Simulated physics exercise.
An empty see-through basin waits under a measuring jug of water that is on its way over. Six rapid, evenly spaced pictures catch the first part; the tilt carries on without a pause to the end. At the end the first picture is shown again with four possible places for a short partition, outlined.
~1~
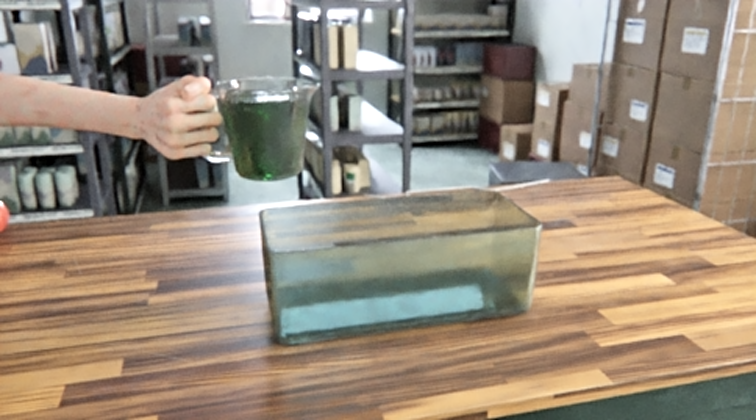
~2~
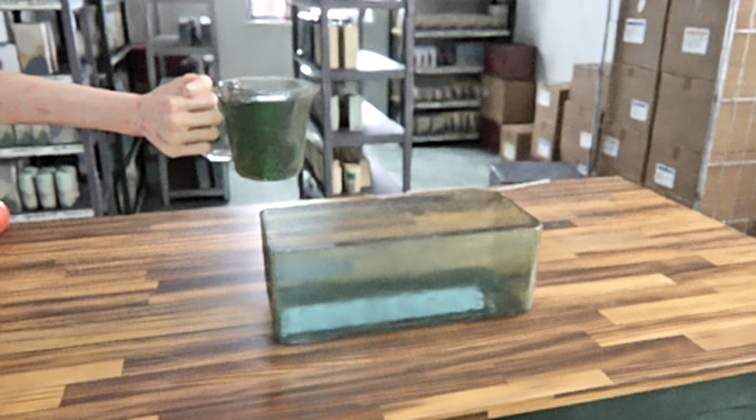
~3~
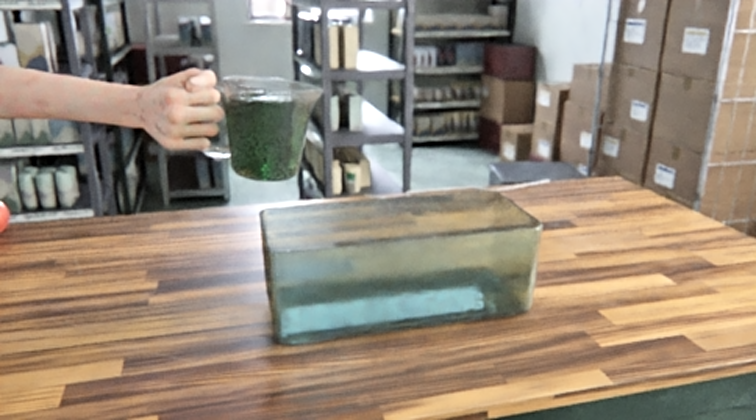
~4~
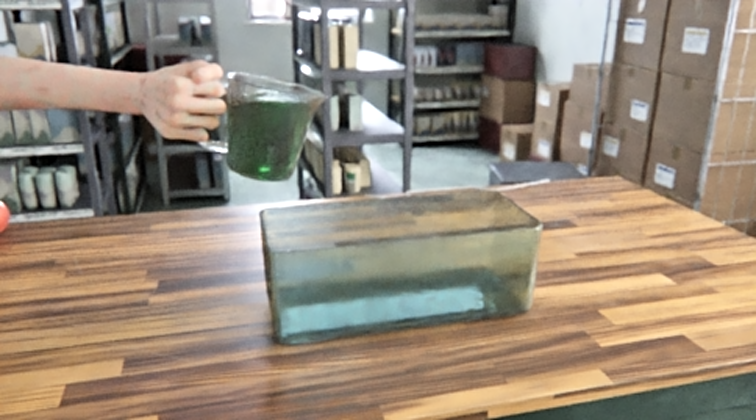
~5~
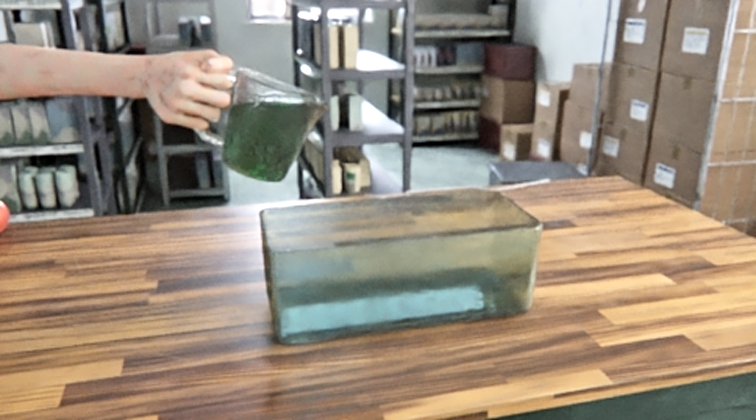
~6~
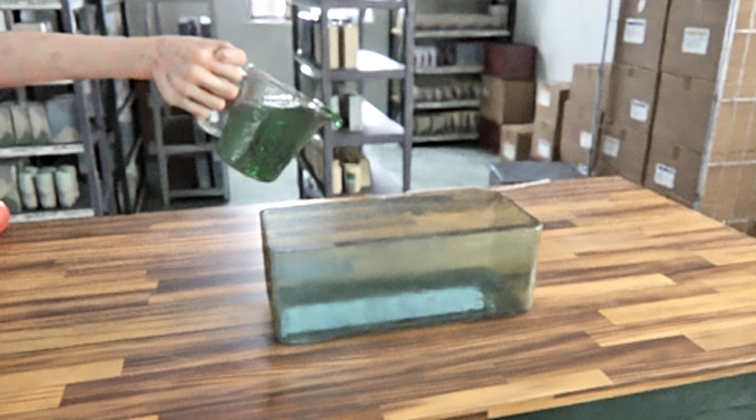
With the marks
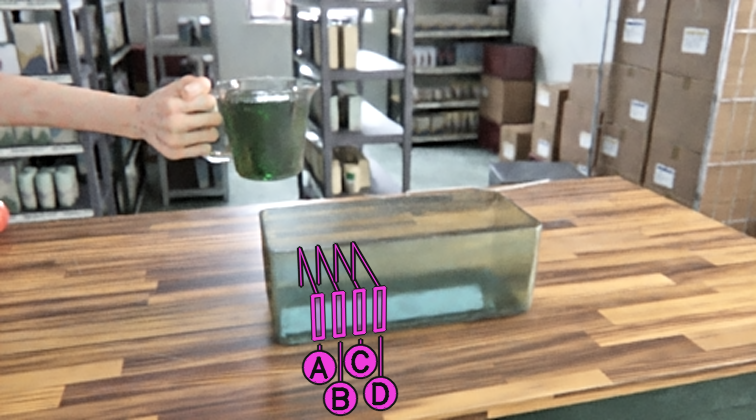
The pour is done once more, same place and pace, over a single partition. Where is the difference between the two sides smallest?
Best: D.
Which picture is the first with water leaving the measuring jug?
Picture 6.
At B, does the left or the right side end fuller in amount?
The right side.
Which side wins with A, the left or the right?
More ends on the right.
On the marked copy, A at (319, 345); B at (340, 342); C at (360, 339); D at (380, 337).
If A is chosen, about 1 % ends left of the wall and 99 % right of it.
If B is chosen, about 3 % ends left of the wall and 96 % right of it.
If C is chosen, about 16 % ends left of the wall and 83 % right of it.
If D is chosen, about 43 % ends left of the wall and 56 % right of it.
